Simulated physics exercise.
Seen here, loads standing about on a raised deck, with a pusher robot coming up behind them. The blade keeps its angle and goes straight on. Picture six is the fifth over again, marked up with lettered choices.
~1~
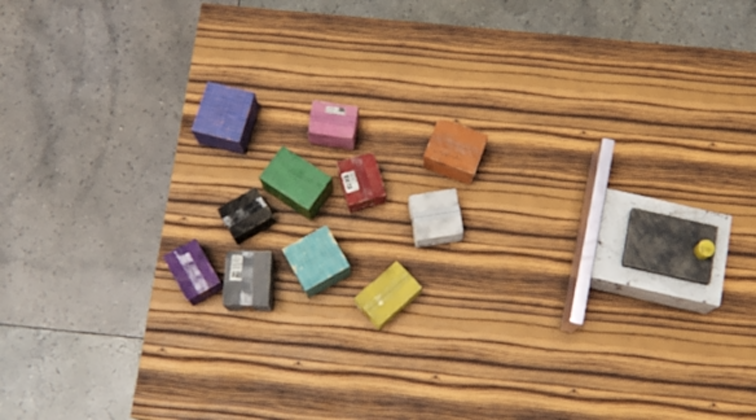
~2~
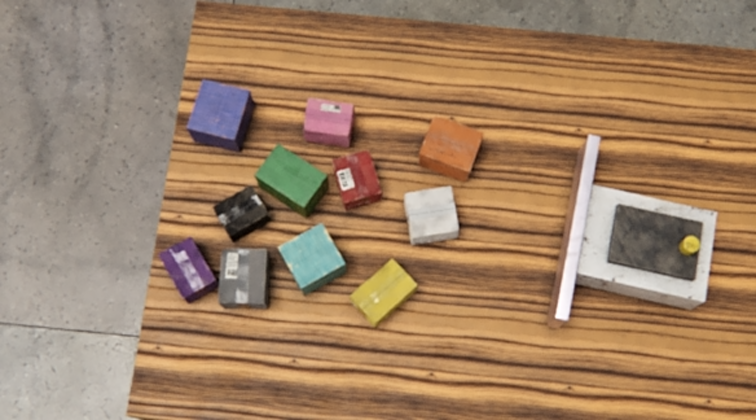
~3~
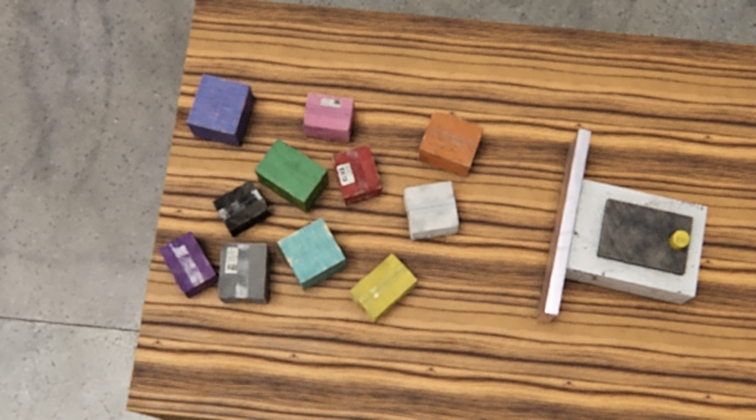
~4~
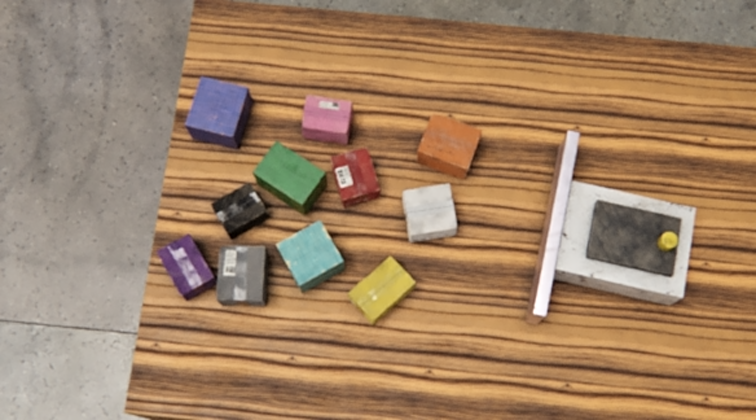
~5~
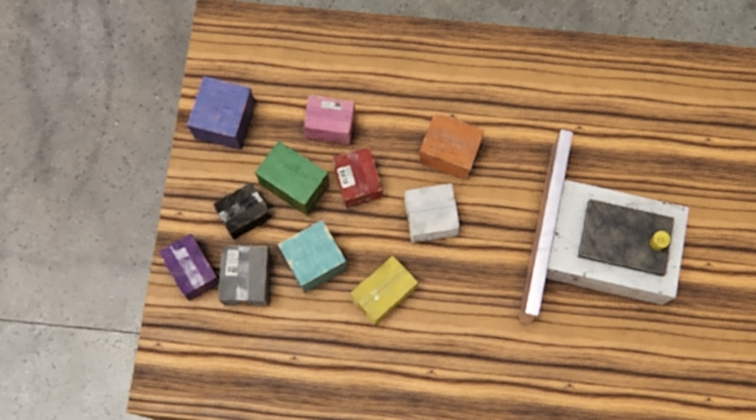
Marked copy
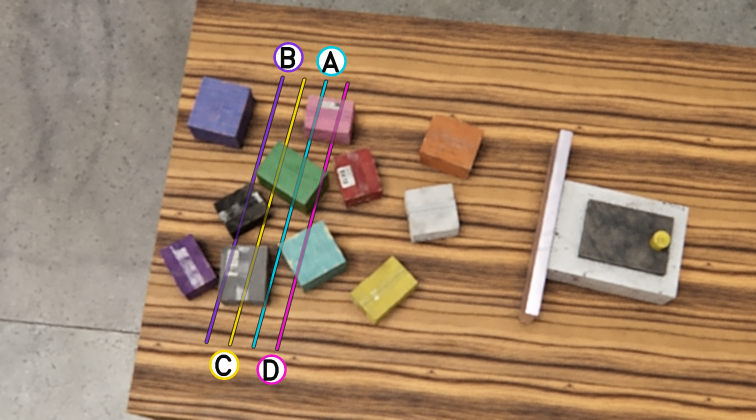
In the video, eleven coloured boxes sit scattered on a striped wooden surface, while a white robot with a wide front plate moves slowly left toward them from the right; the boxes stay in place, with a gap still between.
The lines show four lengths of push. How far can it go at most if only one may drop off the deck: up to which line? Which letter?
No second one falls up to A.
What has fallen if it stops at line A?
The purple parcel goes over.
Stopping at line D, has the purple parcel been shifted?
Yes.
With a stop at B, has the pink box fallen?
No.
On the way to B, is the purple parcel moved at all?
Yes.
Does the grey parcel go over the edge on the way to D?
By then, no.
On the marked copy, A at (291, 209); B at (246, 204); C at (269, 206); D at (314, 211).
With A. Early on, robot (524, 226); orange parcel (437, 146); white box (422, 209).
Further on, robot (432, 218); black box (231, 221); green crate (246, 178).
At the end, robot (360, 211); purple parcel over the edge; blue crate (189, 111); one fallen.
As for the rest, B drops four; C drops four; D is within the limit but short.
